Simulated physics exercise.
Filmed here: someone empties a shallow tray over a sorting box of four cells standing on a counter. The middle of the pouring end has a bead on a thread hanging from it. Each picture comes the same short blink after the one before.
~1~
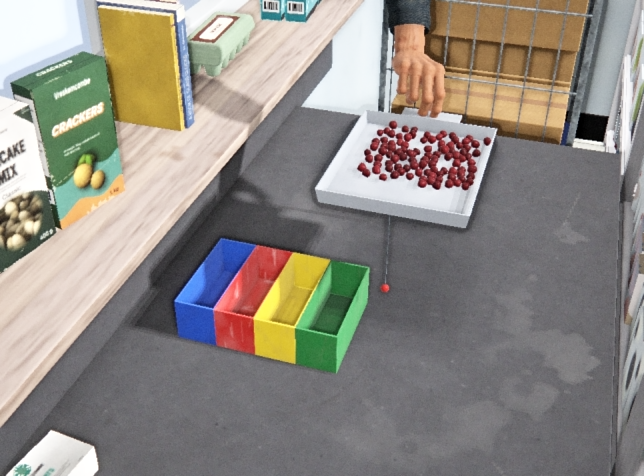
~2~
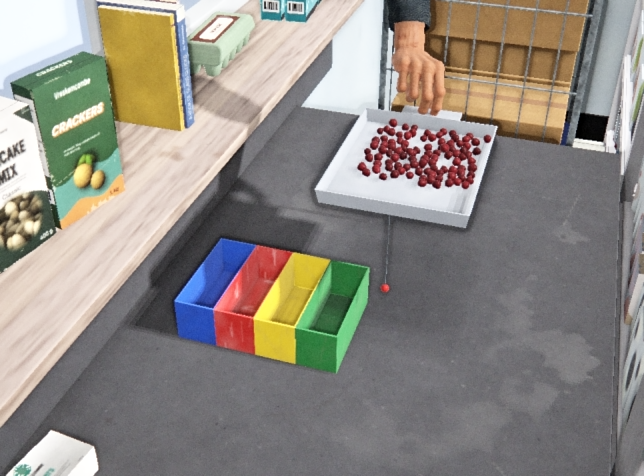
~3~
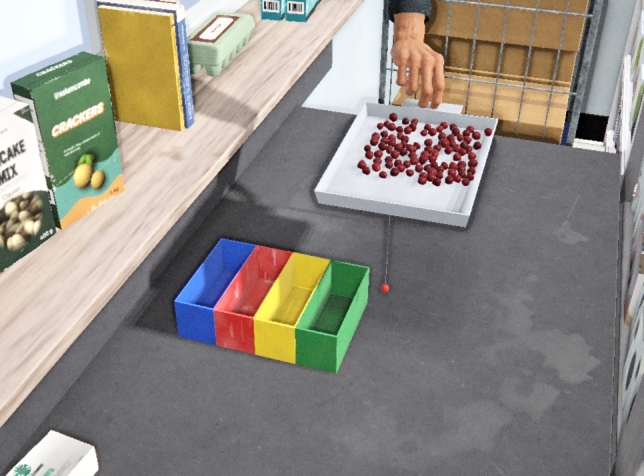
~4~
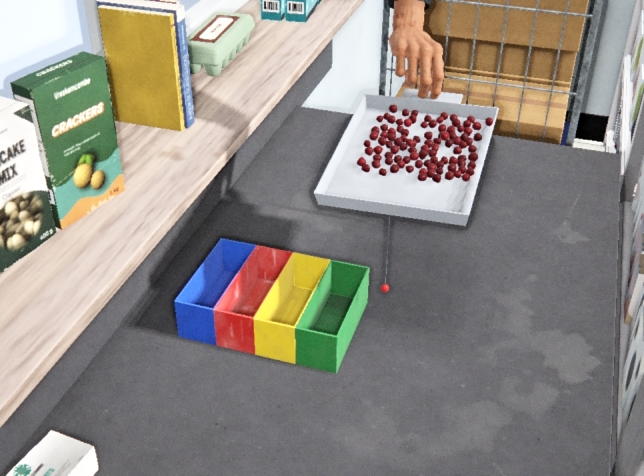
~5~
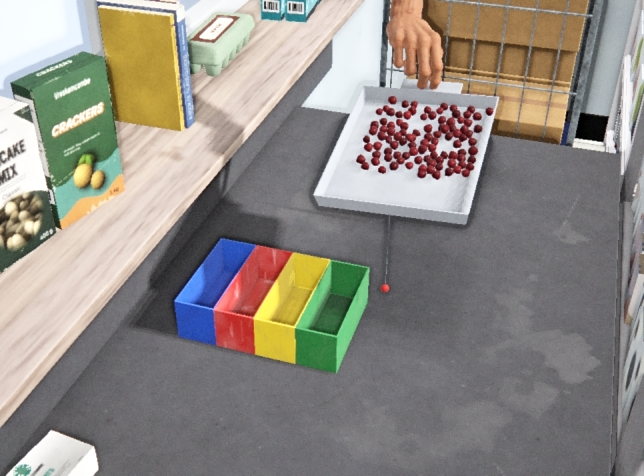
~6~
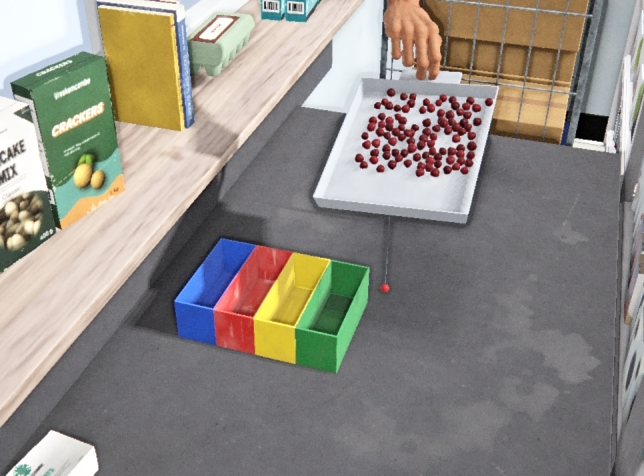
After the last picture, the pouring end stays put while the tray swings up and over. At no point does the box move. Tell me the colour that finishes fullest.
It's green.
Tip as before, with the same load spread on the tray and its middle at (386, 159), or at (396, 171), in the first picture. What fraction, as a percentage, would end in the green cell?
Estimate: 50 % first, 50 % second.
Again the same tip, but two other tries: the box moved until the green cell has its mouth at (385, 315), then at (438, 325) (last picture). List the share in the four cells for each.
First 100 %, then 100 %.
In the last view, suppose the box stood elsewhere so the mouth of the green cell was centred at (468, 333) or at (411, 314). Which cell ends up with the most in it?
The cell in blue; the cell in red.
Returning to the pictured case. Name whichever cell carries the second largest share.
That one is that yellow cell.
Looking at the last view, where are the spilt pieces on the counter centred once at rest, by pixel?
It's centred close to pixel (364, 373).
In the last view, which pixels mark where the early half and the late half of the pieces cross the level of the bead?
About (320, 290) to begin with, then about (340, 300).
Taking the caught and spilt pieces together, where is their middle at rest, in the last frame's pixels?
I'd put the middle somewhere around (325, 340).
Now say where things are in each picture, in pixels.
The first picture shows corners of the pouring end at (319, 188) and (467, 214), level; middle of the load at (428, 156), dried cherries; bead on its thread at (385, 288); blue cell at (196, 320); red cell at (235, 328); yellow cell at (275, 337); green cell at (316, 347).
The second picture shows corners of the pouring end at (319, 188) and (467, 213), level; middle of the load at (428, 154).
The third picture shows corners of the pouring end at (318, 189) and (467, 213), tipped barely, lowest at the left corner; middle of the load at (428, 150).
The fourth picture shows corners of the pouring end at (318, 191) and (466, 212), tipped a little, lowest at the left corner; middle of the load at (428, 144).
The fifth picture shows corners of the pouring end at (317, 193) and (466, 212), tipped a little, lowest at the left corner; middle of the load at (428, 137).
The sixth picture shows corners of the pouring end at (317, 195) and (465, 211), tipped clearly, lowest at the left corner; middle of the load at (427, 132); blue cell at (196, 320); red cell at (235, 328); yellow cell at (275, 337); green cell at (316, 347).
Soon, tray tipped steeply; nearly all on the tray; a stray few falling or outside the box.
A while on, tray tipped right over; most on the tray; a small part in the yellow cell; a stray few in the green cell; a small part falling or outside the box.
Towards the end, tray tipped past a quarter turn; about half in the green cell; about a quarter in the yellow cell; a stray few in the red cell; about a quarter falling or outside the box.
Finally, tray tipped past a quarter turn; about half in the green cell; about a quarter in the yellow cell; a stray few in the red cell; none in the blue cell; about a quarter outside the box.
